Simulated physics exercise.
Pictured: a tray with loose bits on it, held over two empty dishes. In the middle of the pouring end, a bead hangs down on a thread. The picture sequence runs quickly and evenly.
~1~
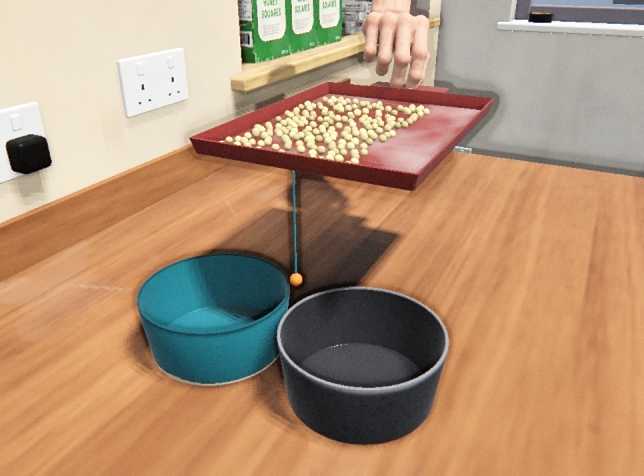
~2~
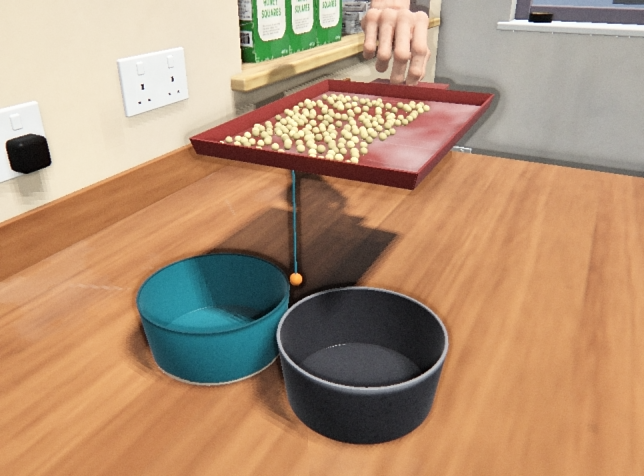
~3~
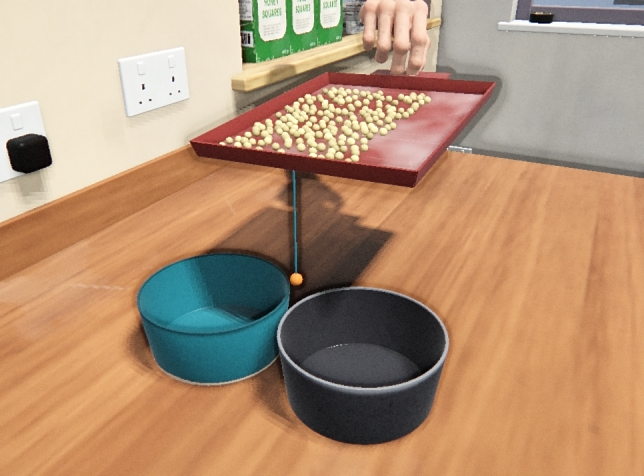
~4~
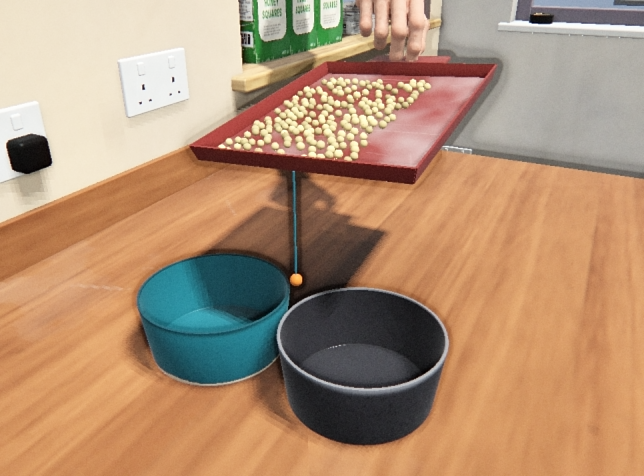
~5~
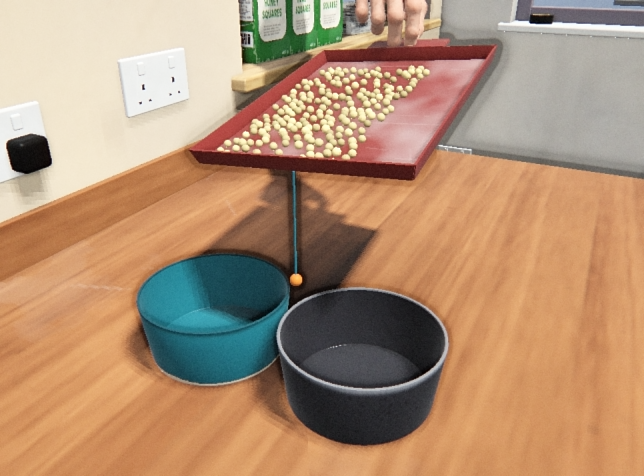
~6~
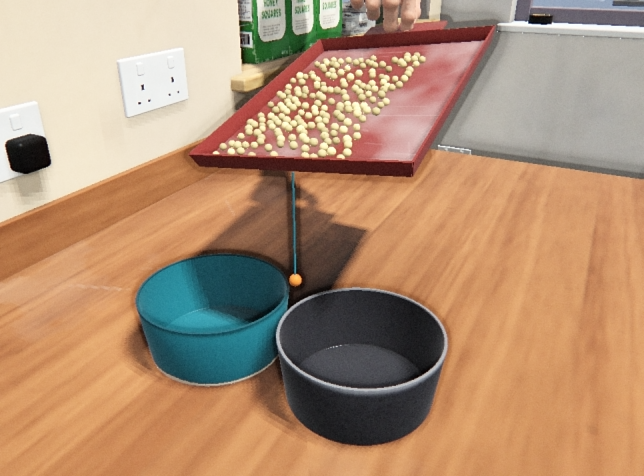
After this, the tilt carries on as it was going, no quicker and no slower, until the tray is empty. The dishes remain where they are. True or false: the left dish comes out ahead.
True.
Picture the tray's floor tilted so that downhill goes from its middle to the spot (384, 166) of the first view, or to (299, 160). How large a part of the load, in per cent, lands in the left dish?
For the first aim it is 0 in a hundred, for the second 70 in a hundred.
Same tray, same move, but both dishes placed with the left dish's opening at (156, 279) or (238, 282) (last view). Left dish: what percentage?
Close to 80 in a hundred, then close to 100 in a hundred.
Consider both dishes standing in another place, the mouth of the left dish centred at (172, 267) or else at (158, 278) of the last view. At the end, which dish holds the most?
Results - the dish on the left side first, the dish on the left side second.
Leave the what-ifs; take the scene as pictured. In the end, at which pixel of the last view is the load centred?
Around (206, 331), give or take.
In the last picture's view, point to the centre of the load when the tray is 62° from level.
Near (233, 152).
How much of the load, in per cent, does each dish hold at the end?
Per hundred pieces: Left dish roughly 100, right dish roughly 0.
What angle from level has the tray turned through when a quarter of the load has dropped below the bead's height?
Approx. reading: About 85°.
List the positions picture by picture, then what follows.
In the first picture, corners of the pouring end near (196, 137) and (414, 172), level; middle of the load near (325, 126), soya beans; left dish near (169, 353); right dish near (325, 409); bead on its thread near (296, 280).
In the second picture, corners of the pouring end near (195, 137) and (414, 171), level; middle of the load near (325, 124).
In the third picture, corners of the pouring end near (196, 140) and (414, 169), tipped barely, lowest at the left corner; middle of the load near (325, 120).
In the fourth picture, corners of the pouring end near (195, 144) and (413, 166), tipped a little, lowest at the left corner; middle of the load near (325, 114).
In the fifth picture, corners of the pouring end near (195, 148) and (412, 162), tipped a little, lowest at the left corner; middle of the load near (323, 108).
In the sixth picture, corners of the pouring end near (194, 152) and (409, 159), tipped clearly, lowest at the left corner; middle of the load near (324, 109), a little on the move; left dish near (168, 353); right dish near (324, 410).
Shortly afterwards, tray tipped steeply; the bulk on the tray; a little in the left dish; a little in the air.
Next, tray tipped past a quarter turn; only a few on the tray; the bulk in the left dish; a little in the air.
Some moments later, tray tipped past a quarter turn; the whole lot in the left dish.
In the end, tray tipped past a quarter turn; none at all in the right dish; the whole lot in the left dish.
